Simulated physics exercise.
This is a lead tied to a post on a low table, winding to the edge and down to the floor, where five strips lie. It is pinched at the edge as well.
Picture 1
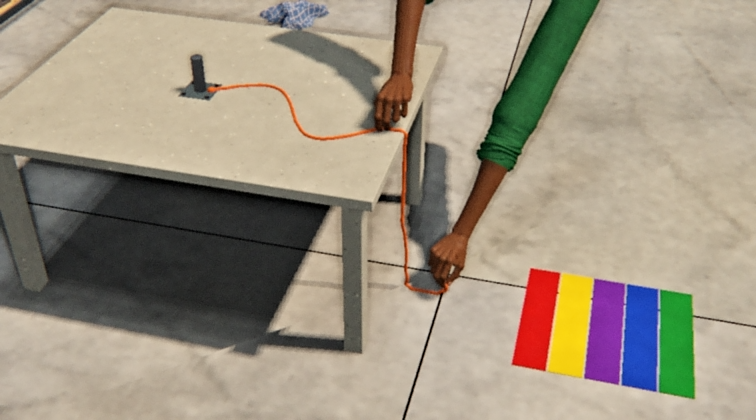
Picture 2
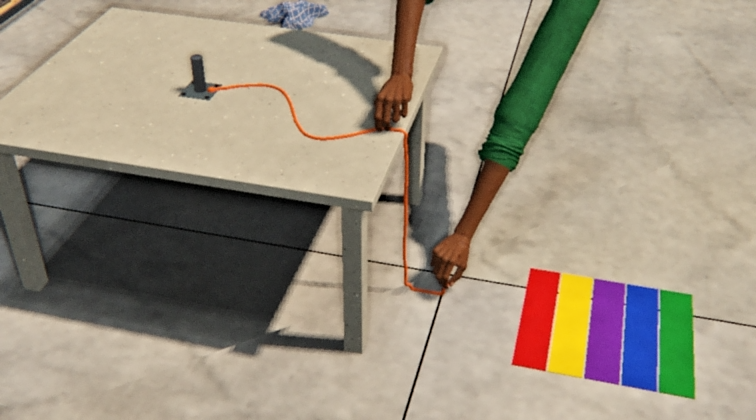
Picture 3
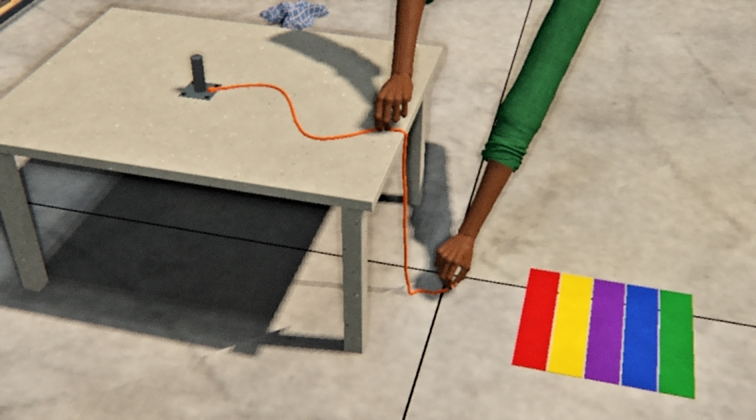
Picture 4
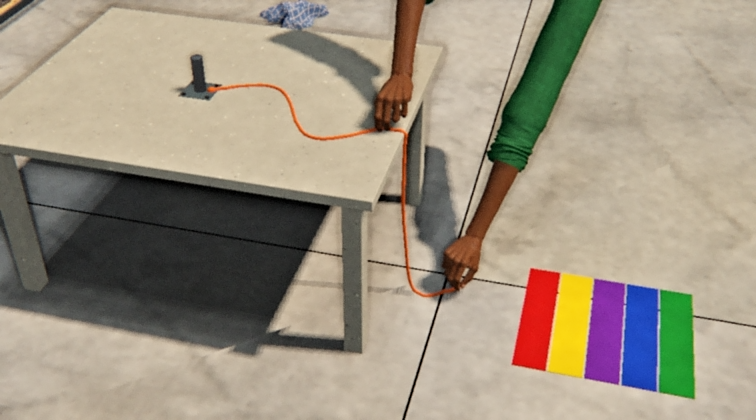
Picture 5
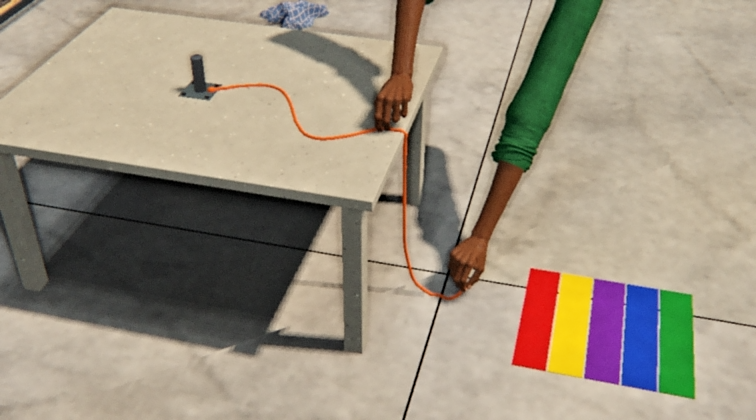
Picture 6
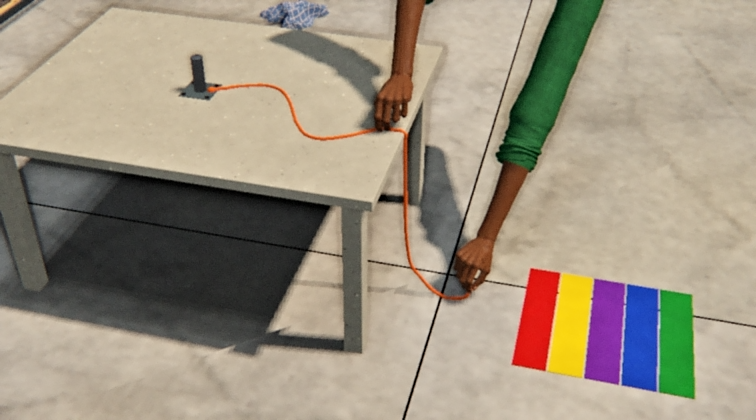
Orange cord running from a post across a table and over its edge, one hand pinching it, another drawing its end slightly right.
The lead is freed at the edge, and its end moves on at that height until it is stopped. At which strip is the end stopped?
The blue one.
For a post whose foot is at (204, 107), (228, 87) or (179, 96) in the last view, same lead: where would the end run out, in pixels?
Try by try, around (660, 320), (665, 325) and (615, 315).
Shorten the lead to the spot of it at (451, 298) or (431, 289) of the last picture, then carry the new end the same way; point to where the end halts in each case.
About (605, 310) and (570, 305).
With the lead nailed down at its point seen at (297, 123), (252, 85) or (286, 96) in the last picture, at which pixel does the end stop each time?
Try by try, around (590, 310), (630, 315) and (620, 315).
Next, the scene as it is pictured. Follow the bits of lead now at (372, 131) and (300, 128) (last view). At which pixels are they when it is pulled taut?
About (427, 148), and the other about (352, 119).
Soon after, end near (578, 307); over yellow.
Then, end near (616, 314); over purple.
At full stretch, end near (639, 318); over blue. It halts on the blue strip.
